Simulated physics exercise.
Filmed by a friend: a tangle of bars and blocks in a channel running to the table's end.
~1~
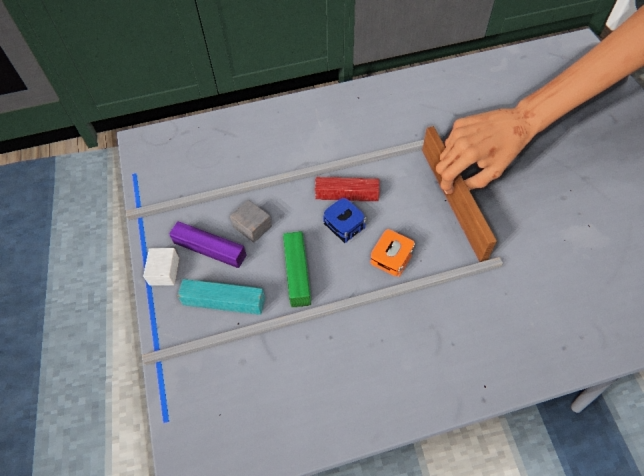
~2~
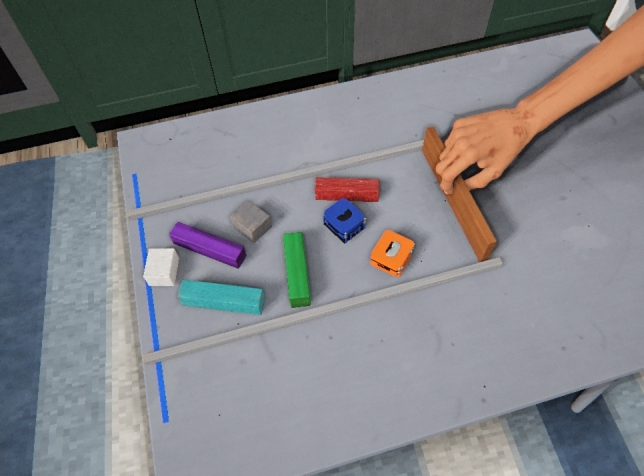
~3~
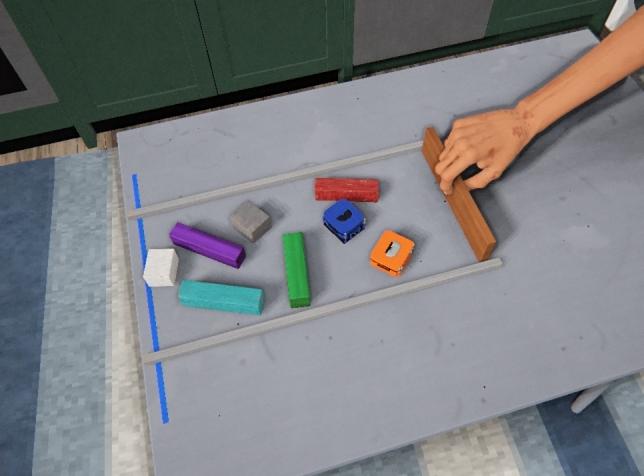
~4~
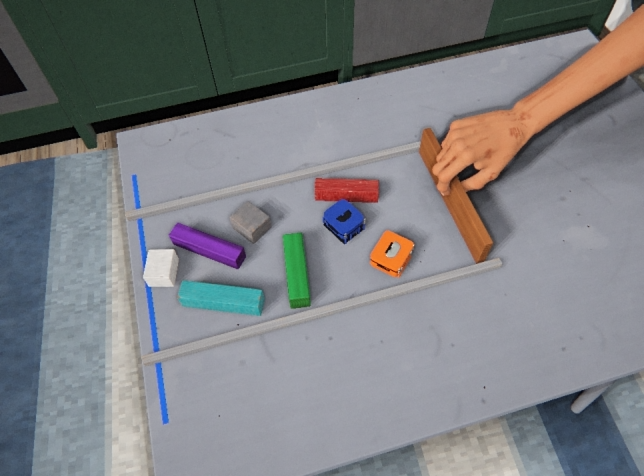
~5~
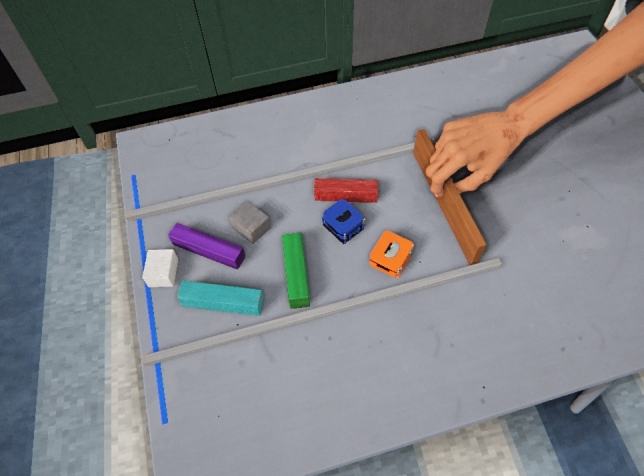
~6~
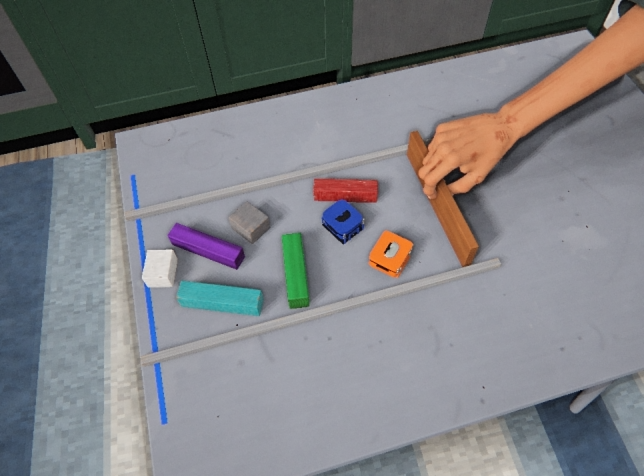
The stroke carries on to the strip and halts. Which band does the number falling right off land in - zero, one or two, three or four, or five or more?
After the push, five or more are missing from the table.
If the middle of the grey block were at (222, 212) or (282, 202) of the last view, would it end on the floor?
It ends up down from the first place and ends up down from the second.
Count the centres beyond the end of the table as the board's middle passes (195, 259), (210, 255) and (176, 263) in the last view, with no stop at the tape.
3; 2; 3.
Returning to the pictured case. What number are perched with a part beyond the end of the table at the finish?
The answer comes to 1.
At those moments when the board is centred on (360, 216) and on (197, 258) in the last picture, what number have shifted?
So 3, and at the other place 8.
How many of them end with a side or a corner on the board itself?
The figure is 1.
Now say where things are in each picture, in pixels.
The first frame shows white block (162, 267); purple stick (208, 245); turquoise bar (222, 297); board (456, 191); tape (148, 281).
The second frame shows purple stick (208, 245); board (456, 192).
The third frame shows turquoise bar (222, 298); blue case (344, 221).
The fourth frame shows white block (161, 268); red bar (347, 190).
The fifth frame shows purple stick (207, 246); orange case (391, 255).
The sixth frame shows white block (160, 268); purple stick (206, 246); turquoise bar (221, 299); board (439, 196); tape (146, 282).
A little later, none off yet; white block at rest near (160, 268); purple stick at rest near (206, 246); turquoise bar at rest near (221, 299).
Next, none off yet; white block moving near (154, 273); purple stick shifted a little near (168, 248); turquoise bar shifted about its own width near (164, 308).
When it is over, the number that fall off is five or more; down, orange case, red bar, green stick, grey block, turquoise bar, purple stick and white block.
